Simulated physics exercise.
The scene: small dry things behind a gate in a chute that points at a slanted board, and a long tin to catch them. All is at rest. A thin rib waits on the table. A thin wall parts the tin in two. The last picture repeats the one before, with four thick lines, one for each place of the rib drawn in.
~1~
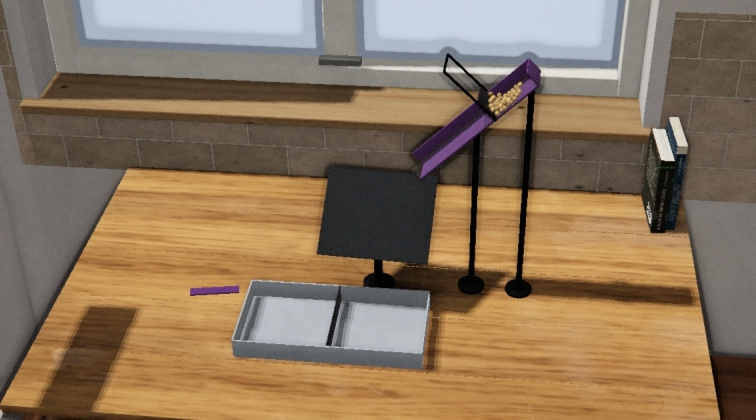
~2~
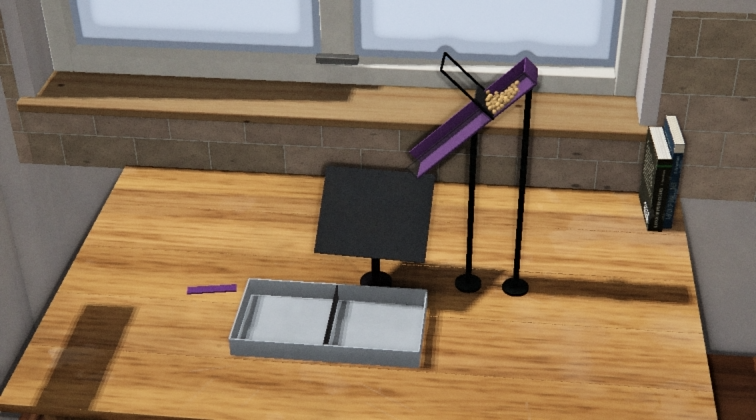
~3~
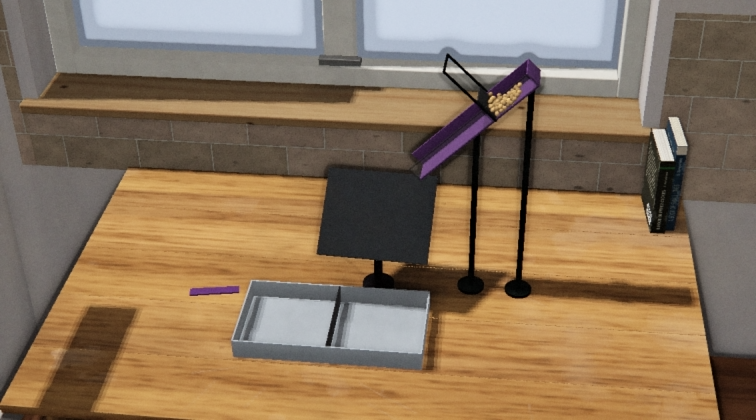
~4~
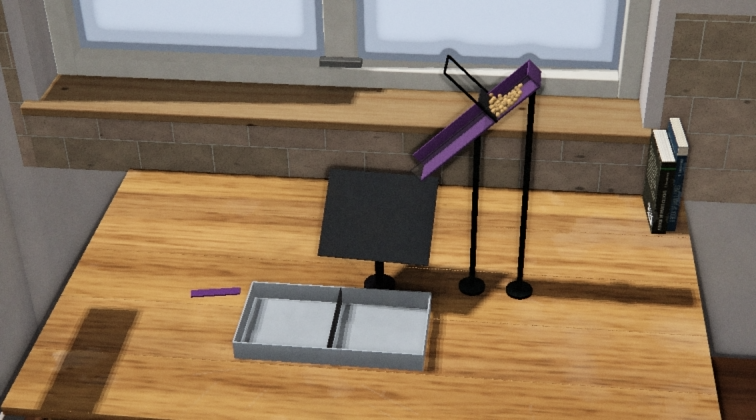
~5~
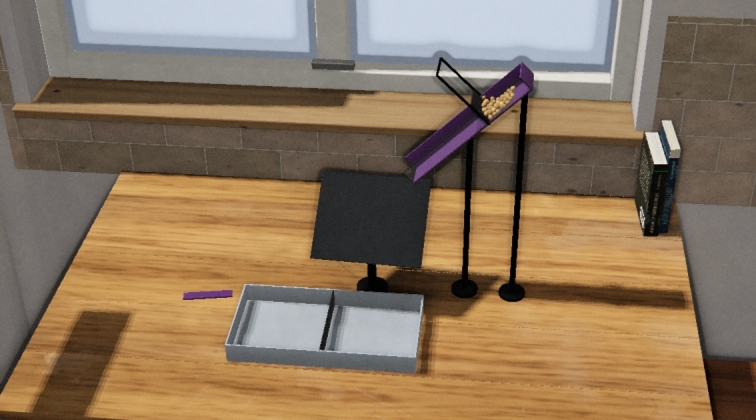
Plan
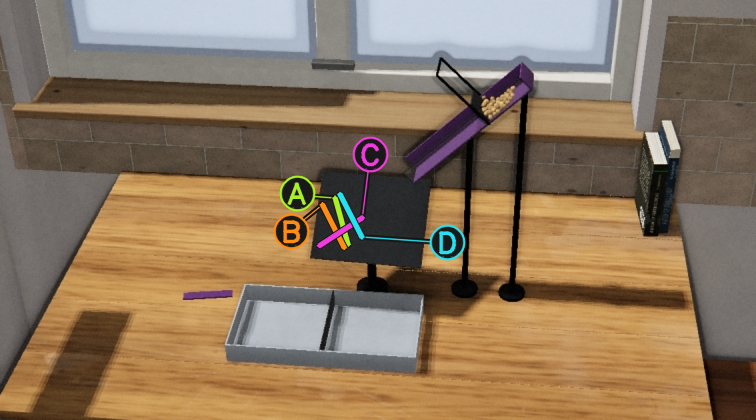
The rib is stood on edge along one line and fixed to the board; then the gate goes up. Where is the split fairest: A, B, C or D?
I would pick line C.
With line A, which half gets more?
More lands on the right.
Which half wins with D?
The right half.
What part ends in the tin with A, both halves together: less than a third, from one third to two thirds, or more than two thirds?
It is more than two thirds.
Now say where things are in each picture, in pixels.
In the first frame, load behind the gate at (503, 104), dried chickpeas; lip of the chute at (422, 172), sloping fairly steeply.
In the second frame, middle of the board at (375, 213), tilted fairly steeply; middle of its low edge at (369, 258); of its high edge at (381, 170).
In the third frame, front corners of the tin at (232, 340) and (421, 353); front end of its middle wall at (326, 347); gate still shut at (481, 97).
In the fourth frame, middle of the load at (504, 105); lip at (423, 174).
In the fifth frame, middle of the load at (496, 107); lip at (415, 176).
On the marked copy, line A from (335, 198) to (348, 244); line B from (322, 204) to (344, 247); line C from (362, 217) to (319, 245); line D from (340, 194) to (361, 237).
Choosing A, of what is caught, a small part in the left half, nearly all in the right.
Choosing B, of what is caught, about a quarter in the left half, most in the right.
Choosing C, of what is caught, about half in the left half, about half in the right.
Choosing D, of what is caught, a small part in the left half, nearly all in the right.
